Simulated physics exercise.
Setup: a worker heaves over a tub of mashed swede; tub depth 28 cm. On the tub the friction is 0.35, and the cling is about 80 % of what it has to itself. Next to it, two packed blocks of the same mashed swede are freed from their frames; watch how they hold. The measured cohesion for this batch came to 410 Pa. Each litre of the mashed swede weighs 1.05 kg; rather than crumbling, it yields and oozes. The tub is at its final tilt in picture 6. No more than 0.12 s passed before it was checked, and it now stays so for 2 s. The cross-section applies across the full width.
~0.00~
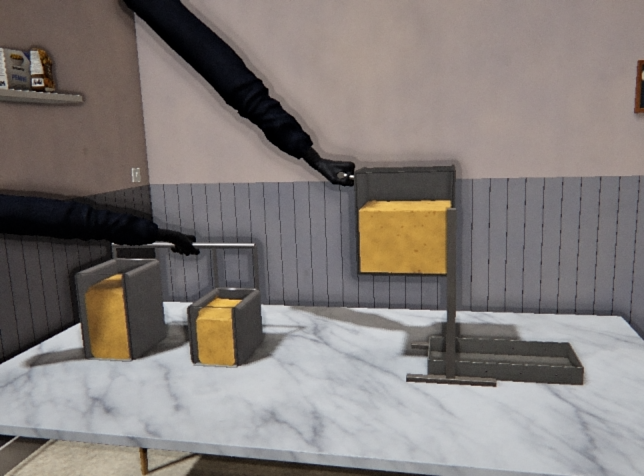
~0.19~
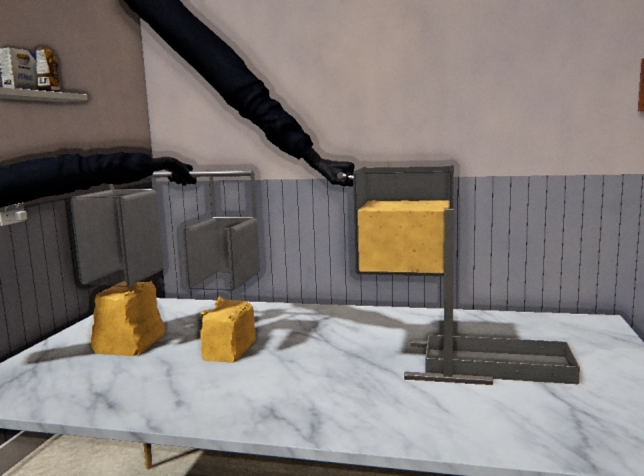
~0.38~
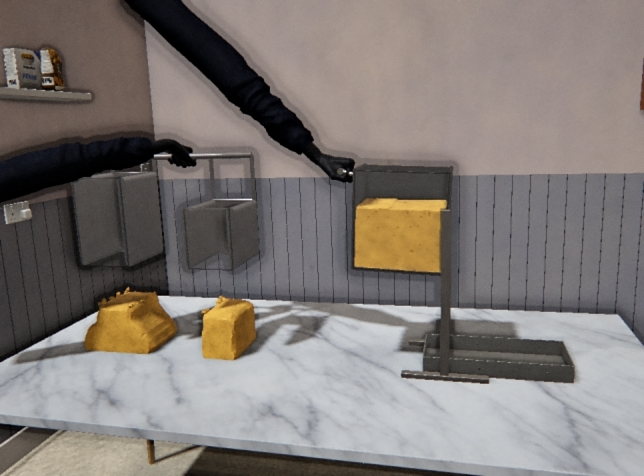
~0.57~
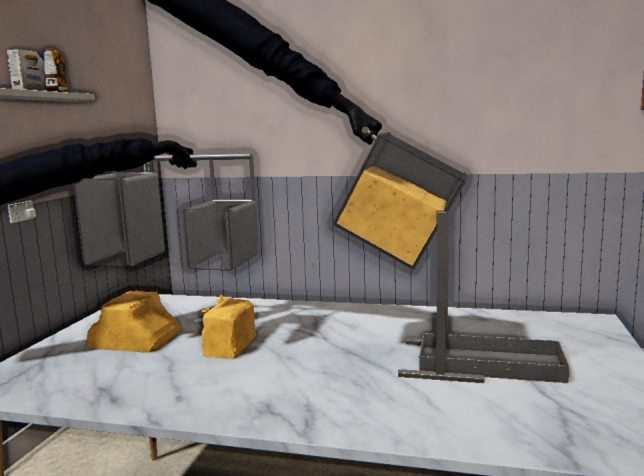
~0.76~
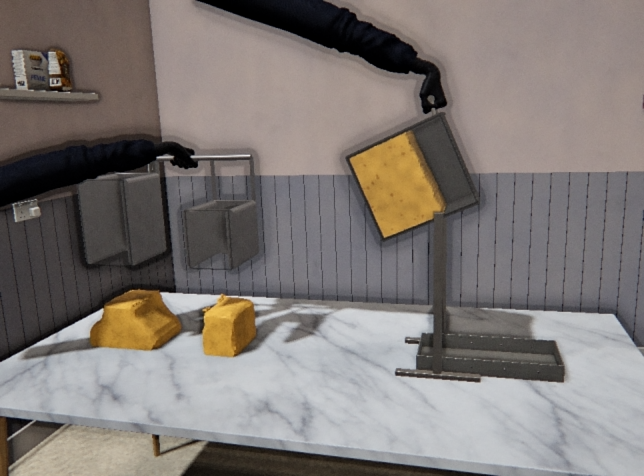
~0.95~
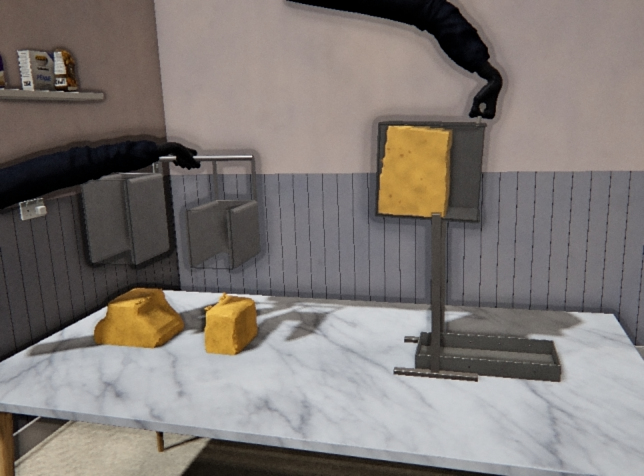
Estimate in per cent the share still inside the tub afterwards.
I would say about 65 percent.
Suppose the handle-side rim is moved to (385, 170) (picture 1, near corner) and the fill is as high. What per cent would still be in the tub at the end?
Then near 100 % stays in the tub.
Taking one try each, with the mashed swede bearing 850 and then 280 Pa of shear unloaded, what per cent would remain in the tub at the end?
The two runs give near 100 % and near 50 % respectively.
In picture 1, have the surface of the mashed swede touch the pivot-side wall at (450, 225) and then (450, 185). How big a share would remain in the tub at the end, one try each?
Respectively 100 percent and 50 percent.
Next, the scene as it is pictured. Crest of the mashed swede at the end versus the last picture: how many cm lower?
Roughly 13 cm.
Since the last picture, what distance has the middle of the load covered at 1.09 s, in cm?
Some 4 cm.
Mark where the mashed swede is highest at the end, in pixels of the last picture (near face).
Looking at the last picture, I'd put it at about (410, 175).
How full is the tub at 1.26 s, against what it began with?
Some 85 per cent.
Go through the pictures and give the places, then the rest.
In the first frame, handle-side rim at (357, 173), tilt 0 degrees; crest of the mashed swede at (365, 209); block heights 23 cm, 15 cm (left to right).
In the second frame, handle-side rim at (357, 173), tilt 0 degrees; crest of the mashed swede at (364, 209); block heights 20 cm, 15 cm (left to right).
In the third frame, handle-side rim at (356, 170), tilt 3 degrees; crest of the mashed swede at (358, 207); block heights 16 cm, 14 cm (left to right).
In the fourth frame, handle-side rim at (381, 136), tilt 29 degrees; crest of the mashed swede at (364, 173); block heights 16 cm, 14 cm (left to right).
In the fifth frame, handle-side rim at (441, 116), tilt 67 degrees; crest of the mashed swede at (406, 135); block heights 16 cm, 14 cm (left to right).
In the sixth frame, handle-side rim at (485, 128), tilt 93 degrees; crest of the mashed swede at (393, 128); block heights 16 cm, 14 cm (left to right).
After 1.09 s, the tub is at 93 degrees and holds 100 %.
After 1.26 s, the tub is at 93 degrees and holds 86 %.
After 1.43 s, the tub is at 93 degrees and holds 69 %.
After 1.60 s, the tub is at 93 degrees and holds 65 %.
After 2.95 s, the tub is at 93 degrees and holds 65 %.
